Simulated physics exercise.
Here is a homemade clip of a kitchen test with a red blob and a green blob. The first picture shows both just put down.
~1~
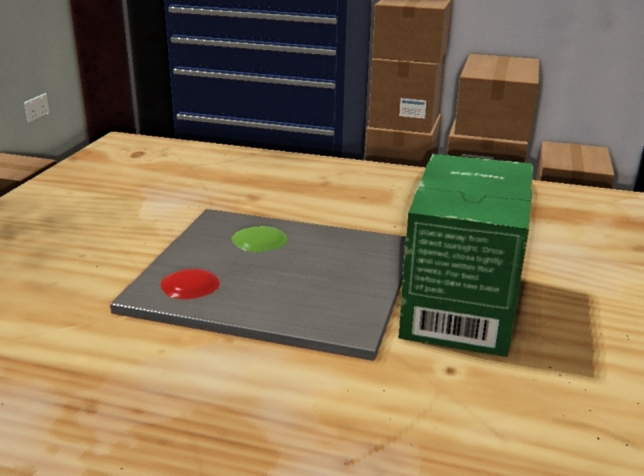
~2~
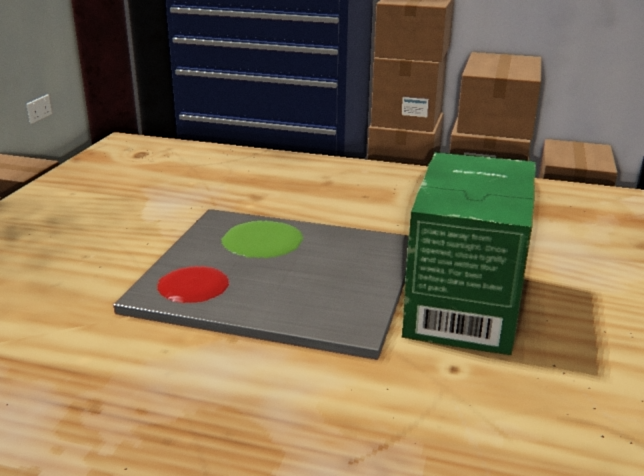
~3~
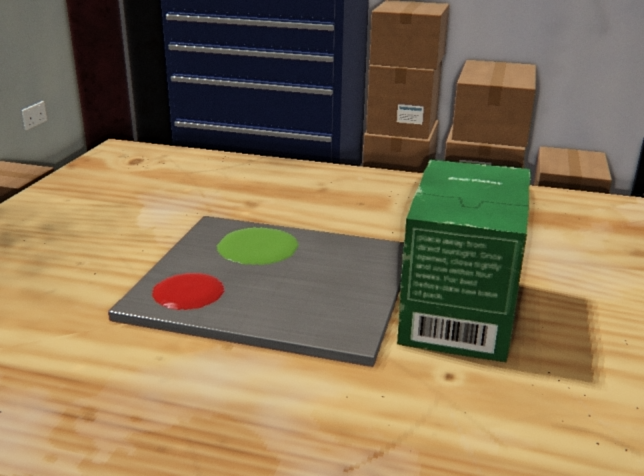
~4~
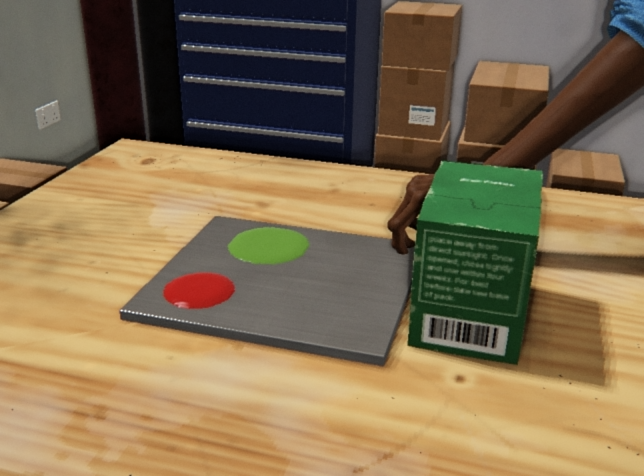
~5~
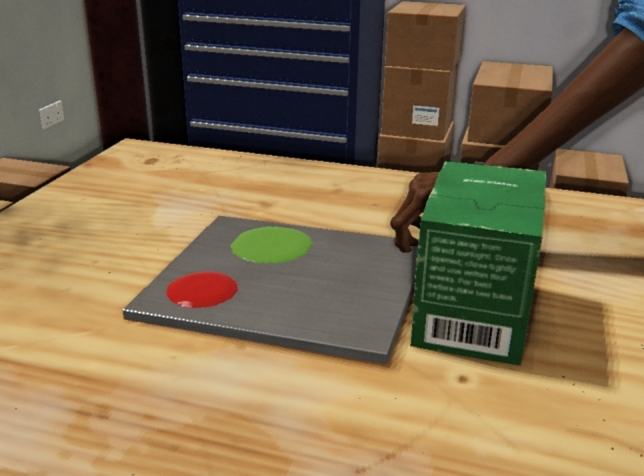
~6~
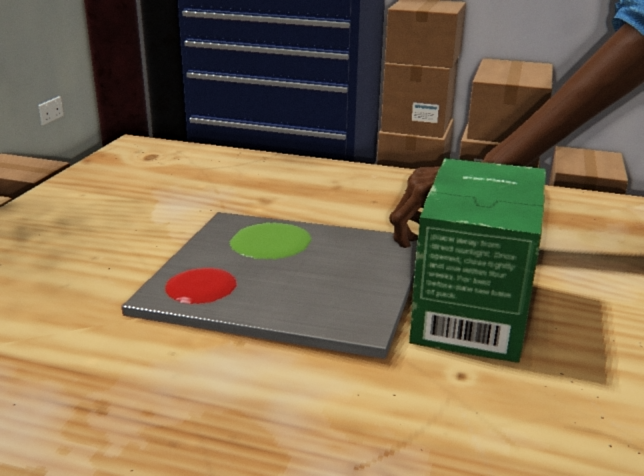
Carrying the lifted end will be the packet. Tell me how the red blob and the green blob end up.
Note - red blob: It leaves the surface; green blob: It leaves the surface.
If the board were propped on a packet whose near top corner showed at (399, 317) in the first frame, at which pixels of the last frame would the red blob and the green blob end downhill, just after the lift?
At (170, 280), then at (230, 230).
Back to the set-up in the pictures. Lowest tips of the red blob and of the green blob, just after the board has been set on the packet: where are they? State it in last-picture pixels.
Pixel pair, in order asked: (144, 277), (192, 230).
A moment on, slope about 34°; the red blob is dripping off the low end; the green blob is dripping off the low end.
Further on, the red blob is dripping off the low end; the green blob is dripping off the low end.
When it is over, slope about 34°; the red blob is dripping off the low end; the green blob is dripping off the low end.
